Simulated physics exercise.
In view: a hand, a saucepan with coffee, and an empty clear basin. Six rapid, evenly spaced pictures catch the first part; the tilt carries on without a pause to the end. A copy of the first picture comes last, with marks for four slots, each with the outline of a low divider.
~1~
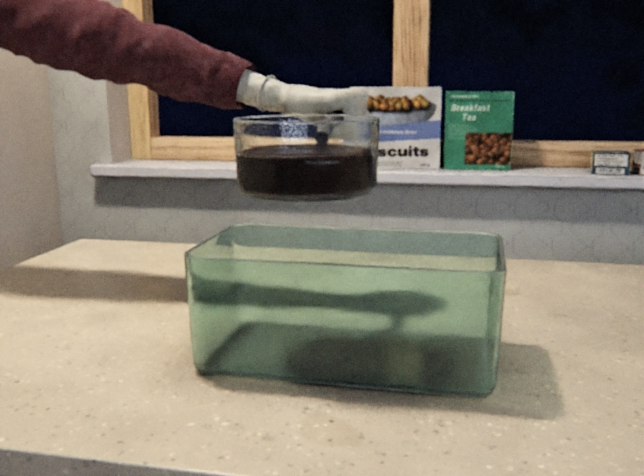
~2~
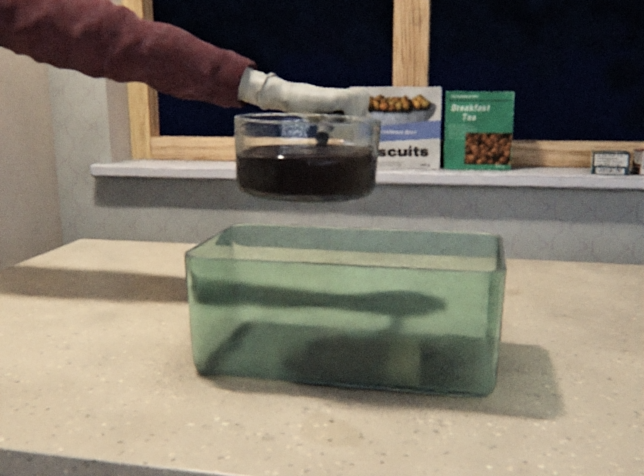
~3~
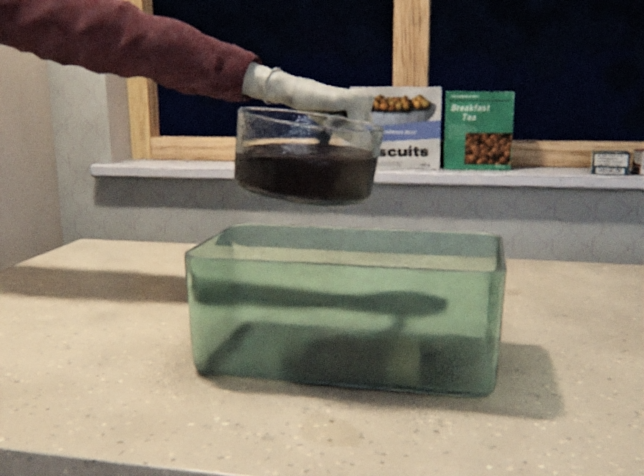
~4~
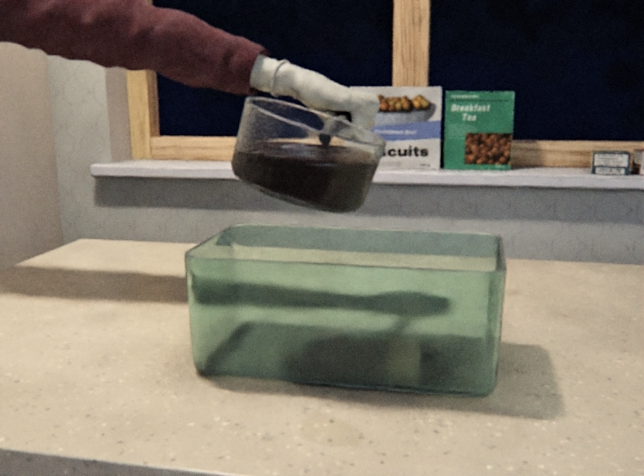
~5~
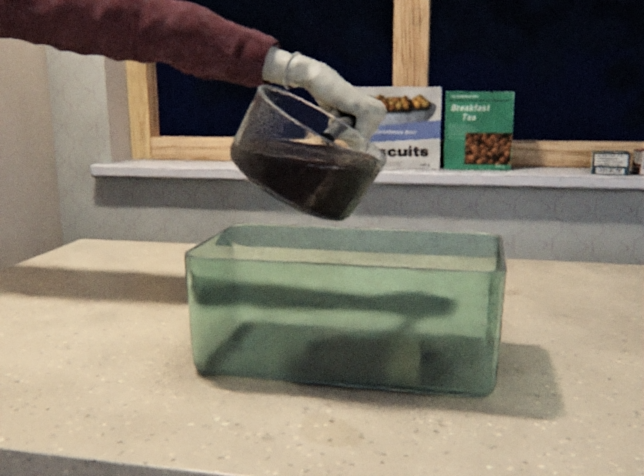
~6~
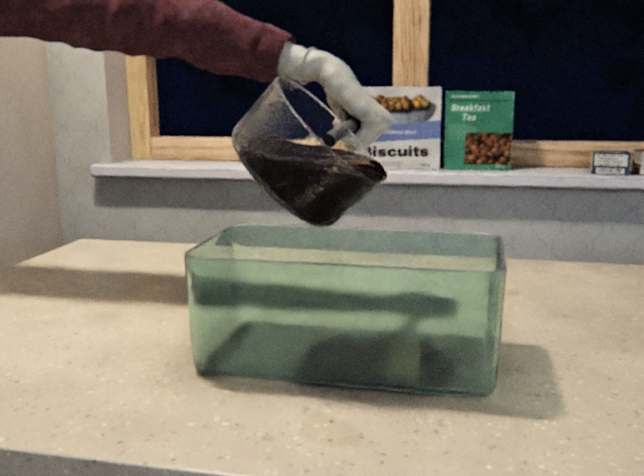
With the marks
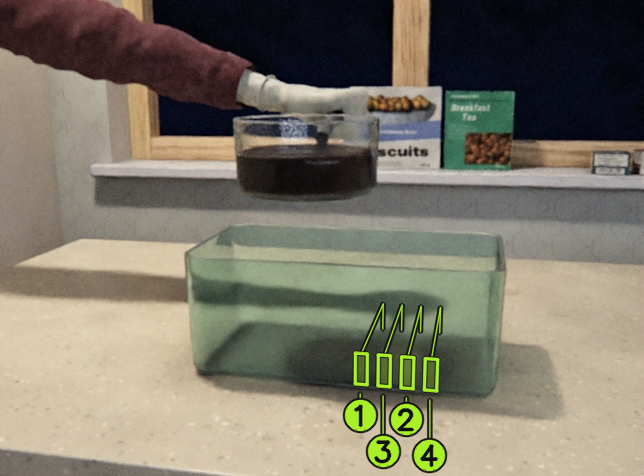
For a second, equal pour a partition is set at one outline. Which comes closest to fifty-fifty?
The best position is 3.
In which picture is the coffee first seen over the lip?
In picture 6.
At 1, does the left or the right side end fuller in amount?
The right side.
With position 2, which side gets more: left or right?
More ends on the left.
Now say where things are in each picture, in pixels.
In the first frame, upright, lip at (376, 118); basin from (195, 369) to (496, 395); nothing has left yet.
In the second frame, tipped about 2°, lip at (377, 121); nothing has left yet.
In the third frame, tipped about 8°, lip at (380, 129); nothing has left yet.
In the fourth frame, tipped about 18°, lip at (383, 142); nothing has left yet.
In the fifth frame, tipped about 31°, lip at (384, 160); nothing has left yet.
In the sixth frame, tipped about 45°, lip at (380, 179); coffee is over the lip, down to (380, 179).
In lime, 1 at (360, 393); 2 at (406, 397); 3 at (383, 395); 4 at (429, 399).
With 1, about 32 % ends left of the wall and 66 % right of it.
With 2, about 70 % ends left of the wall and 27 % right of it; 3 % is lost outside.
With 3, about 54 % ends left of the wall and 44 % right of it; 3 % is lost outside.
With 4, about 80 % ends left of the wall and 15 % right of it; 5 % is lost outside.
